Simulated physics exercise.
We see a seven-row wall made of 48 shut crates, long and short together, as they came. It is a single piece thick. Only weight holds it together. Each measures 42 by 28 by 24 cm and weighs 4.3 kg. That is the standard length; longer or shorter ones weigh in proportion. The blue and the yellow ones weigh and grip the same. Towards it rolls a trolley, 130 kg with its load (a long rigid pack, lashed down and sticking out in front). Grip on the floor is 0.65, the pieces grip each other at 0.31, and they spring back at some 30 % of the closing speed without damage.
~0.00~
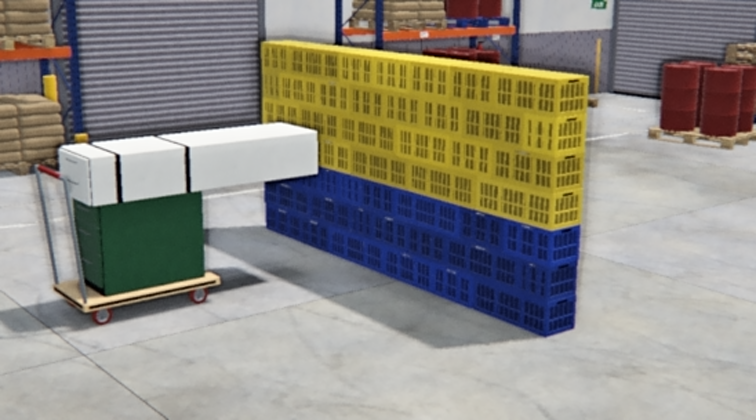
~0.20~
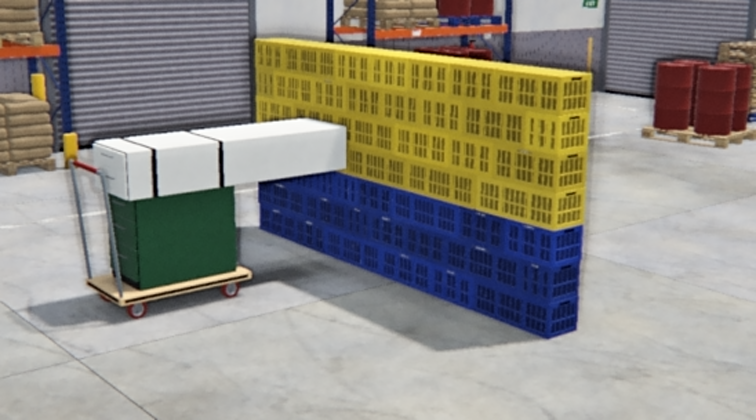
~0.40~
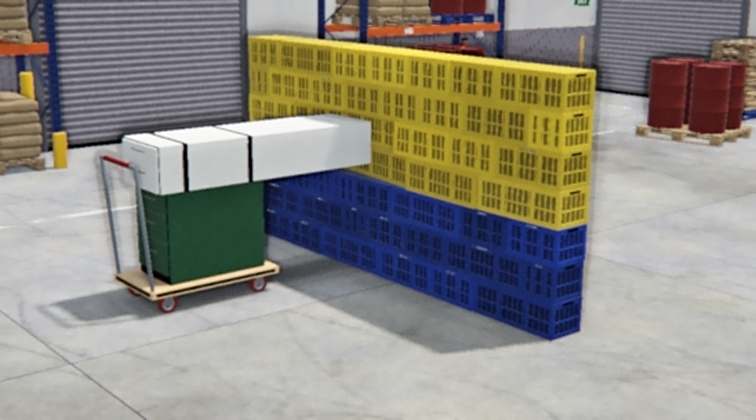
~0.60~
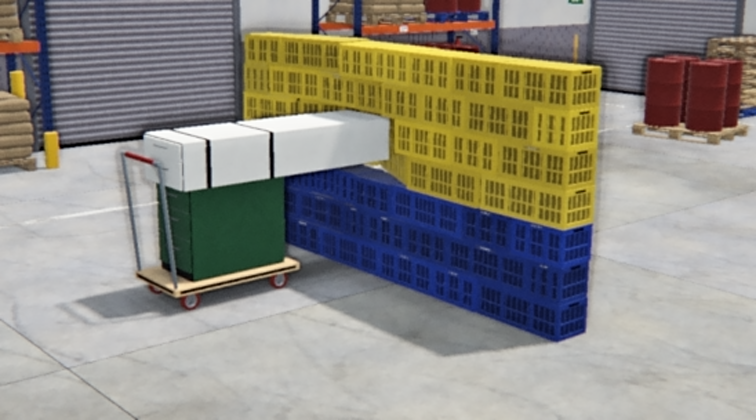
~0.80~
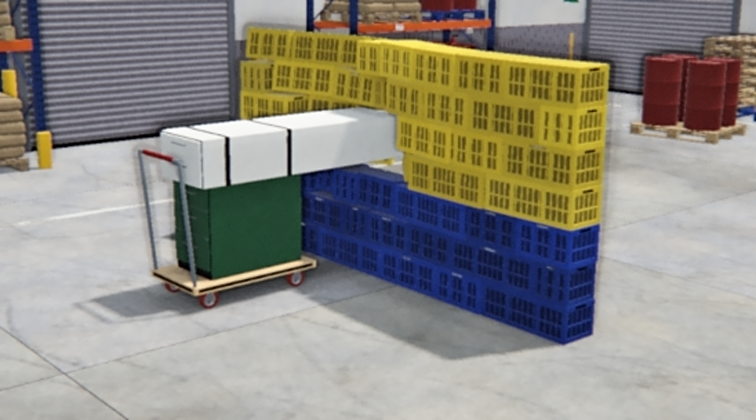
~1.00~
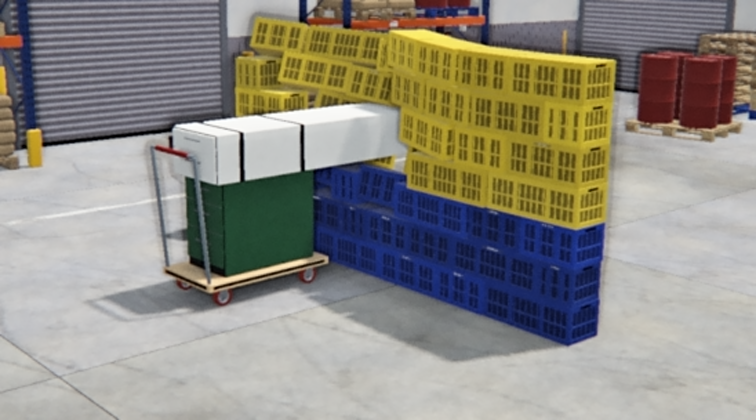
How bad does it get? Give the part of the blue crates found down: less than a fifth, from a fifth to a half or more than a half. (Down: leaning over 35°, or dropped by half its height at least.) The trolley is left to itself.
Fewer than one in five of them.
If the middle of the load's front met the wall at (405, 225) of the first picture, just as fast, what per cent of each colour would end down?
In that case blue 20, yellow 60 per cent.
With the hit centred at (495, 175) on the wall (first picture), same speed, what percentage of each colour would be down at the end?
In that case blue 10, yellow 40 per cent.
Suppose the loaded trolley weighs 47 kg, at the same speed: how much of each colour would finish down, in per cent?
Then blue 0, yellow 0 per cent.
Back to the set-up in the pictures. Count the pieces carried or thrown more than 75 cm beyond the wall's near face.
About 14.
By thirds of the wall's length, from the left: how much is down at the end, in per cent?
Left 40, middle 60, right 10 per cent.
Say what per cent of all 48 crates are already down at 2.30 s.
By then 40 per cent.
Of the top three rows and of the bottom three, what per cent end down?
From the top 70, from the bottom 10 per cent.
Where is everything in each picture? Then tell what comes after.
In the first frame (places mark the middle of the side facing us; the camera moves round a little), load (311, 145) 46 cm short of the wall; top yellow crate (355, 69); nothing disturbed.
In the second frame, load (340, 140) 16 cm short of the wall.
In the third frame, load (365, 135) 10 cm into the wall's line; 4 disturbed, none down.
In the fourth frame, load (383, 131) 28 cm into the wall's line; top yellow crate (356, 62) shifted 8 cm; 15 disturbed, none down.
In the fifth frame, load (398, 128) 43 cm into the wall's line; top yellow crate (372, 59) shifted 23 cm; steepest lean 10°, the crate at (328, 176); 19 disturbed, none down.
In the sixth frame, load 55 cm into the wall's line; steepest lean 22°, the crate at (315, 106); 20 disturbed, none down.
After 1.28 s, load 70 cm past the wall's line, still rolling; 2 of the 21 blue crates down (12 of 48 in all colours); top blue crate unmoved; top yellow crate leaning 52°, 17 cm lower.
After 1.66 s, load 88 cm past the wall's line, still rolling; 2 of the 21 blue crates down (14 of 48 in all colours); top blue crate unmoved; top yellow crate on its side.
After 2.30 s, load 92 cm past the wall's line, stopped; 2 of the 21 blue crates down (18 of 48 in all colours); top blue crate unmoved; top yellow crate upside down.
At rest (4.5 s), load 92 cm past the wall's line, stopped; 2 of the 21 blue crates down (18 of 48 in all colours); top blue crate unmoved; top yellow crate upside down. That is 10 per cent. As the last picture would show them, middles, top blue crate near (275, 163), top yellow crate near (499, 201).
